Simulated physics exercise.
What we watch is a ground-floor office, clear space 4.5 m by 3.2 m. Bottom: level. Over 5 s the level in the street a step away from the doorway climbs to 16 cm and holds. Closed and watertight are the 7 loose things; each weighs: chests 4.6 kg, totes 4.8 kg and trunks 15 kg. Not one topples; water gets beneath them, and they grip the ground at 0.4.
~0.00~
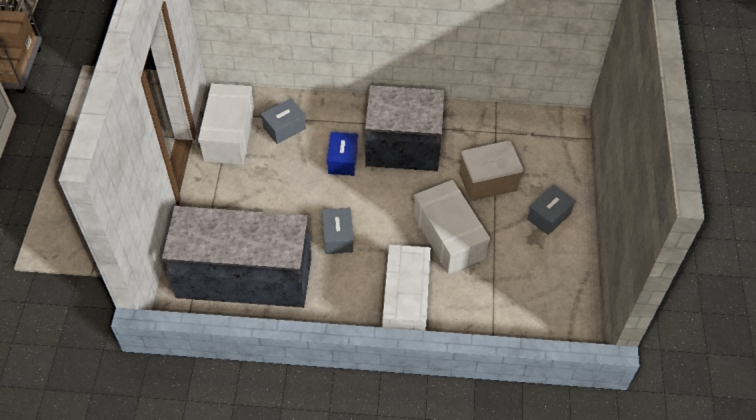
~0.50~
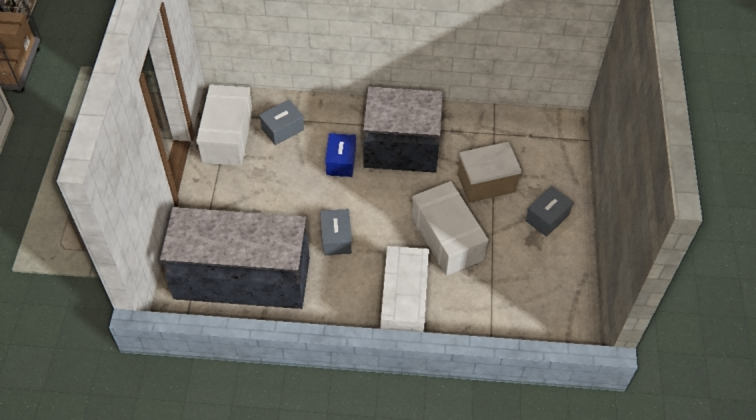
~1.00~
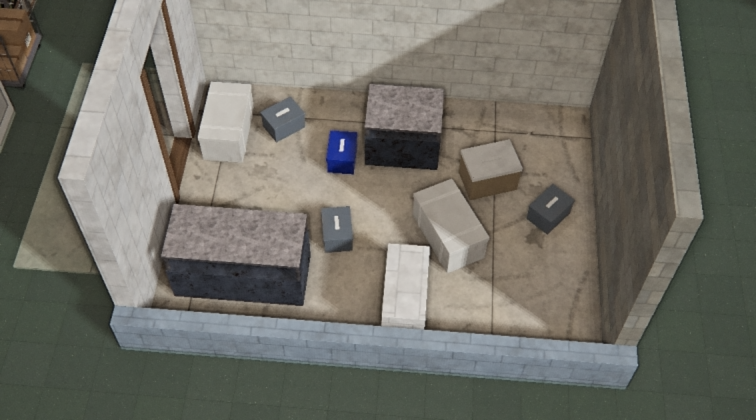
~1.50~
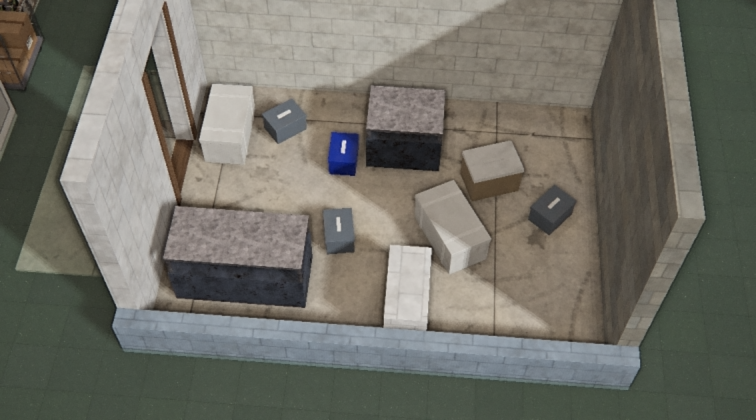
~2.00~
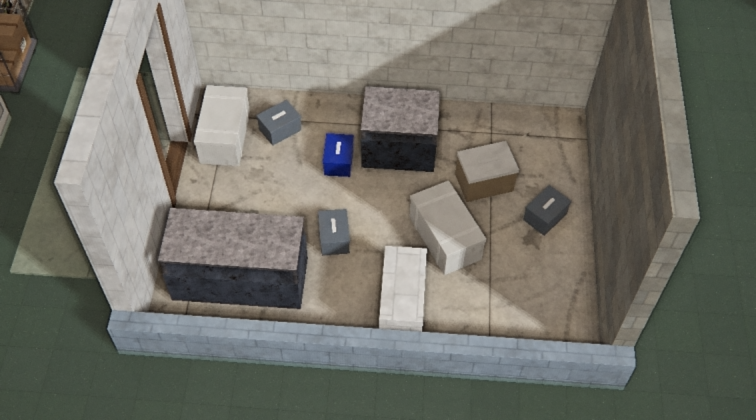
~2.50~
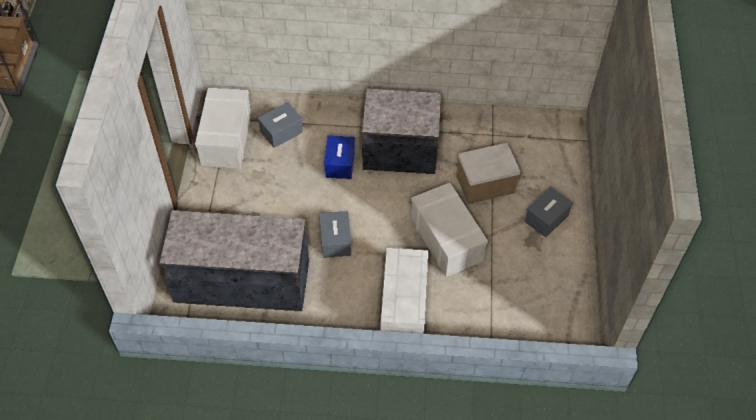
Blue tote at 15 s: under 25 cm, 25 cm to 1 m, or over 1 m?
My money says it heads well off.
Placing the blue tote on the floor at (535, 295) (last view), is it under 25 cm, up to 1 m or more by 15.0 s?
Answer: It inches along.
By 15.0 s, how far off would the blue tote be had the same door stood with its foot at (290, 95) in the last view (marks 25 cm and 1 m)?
Blue tote: Goes a long way.
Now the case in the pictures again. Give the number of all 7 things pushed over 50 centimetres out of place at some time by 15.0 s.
The answer here is 7.
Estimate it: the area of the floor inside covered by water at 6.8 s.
Wet: Near 7.0 m2.
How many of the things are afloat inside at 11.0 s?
5.
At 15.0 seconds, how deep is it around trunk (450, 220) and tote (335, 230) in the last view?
Around 9 cm and 8 cm.
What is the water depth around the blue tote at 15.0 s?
I'd put it at about 8 cm.
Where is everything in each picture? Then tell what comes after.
In the first frame, the blue tote at (343, 147), on the bottom; 0.0 m2 under water; 0 of 7 have shifted.
In the second frame, the blue tote at (341, 148), on the bottom; water covers 0.0 m2; 0 of 7 have shifted.
In the third frame, the blue tote at (342, 146) rests on the ground; 0.0 m2 under water; 0 of 7 have shifted.
In the fourth frame, the blue tote at (343, 147) rests on the ground; water covers 0.0 m2; 0 of 7 have shifted.
In the fifth frame, the blue tote at (338, 148) rests on the ground; water covers 0.0 m2; 0 of 7 have shifted.
In the sixth frame, the blue tote at (340, 151) rests on the ground; water covers 0.0 m2; 0 of 7 have shifted.
After 3.5 s the blue tote is near (340, 151), 0.0 m from its start, aground; 0 afloat.
After 6.8 s the blue tote is near (348, 150), 0.1 m from its start, aground; 2 afloat.
After 11.0 s the blue tote is near (483, 218), 1.7 m from its start, afloat; 5 afloat.
After 15.0 s the blue tote is near (477, 325), 2.5 m from its start, afloat; 7 afloat.
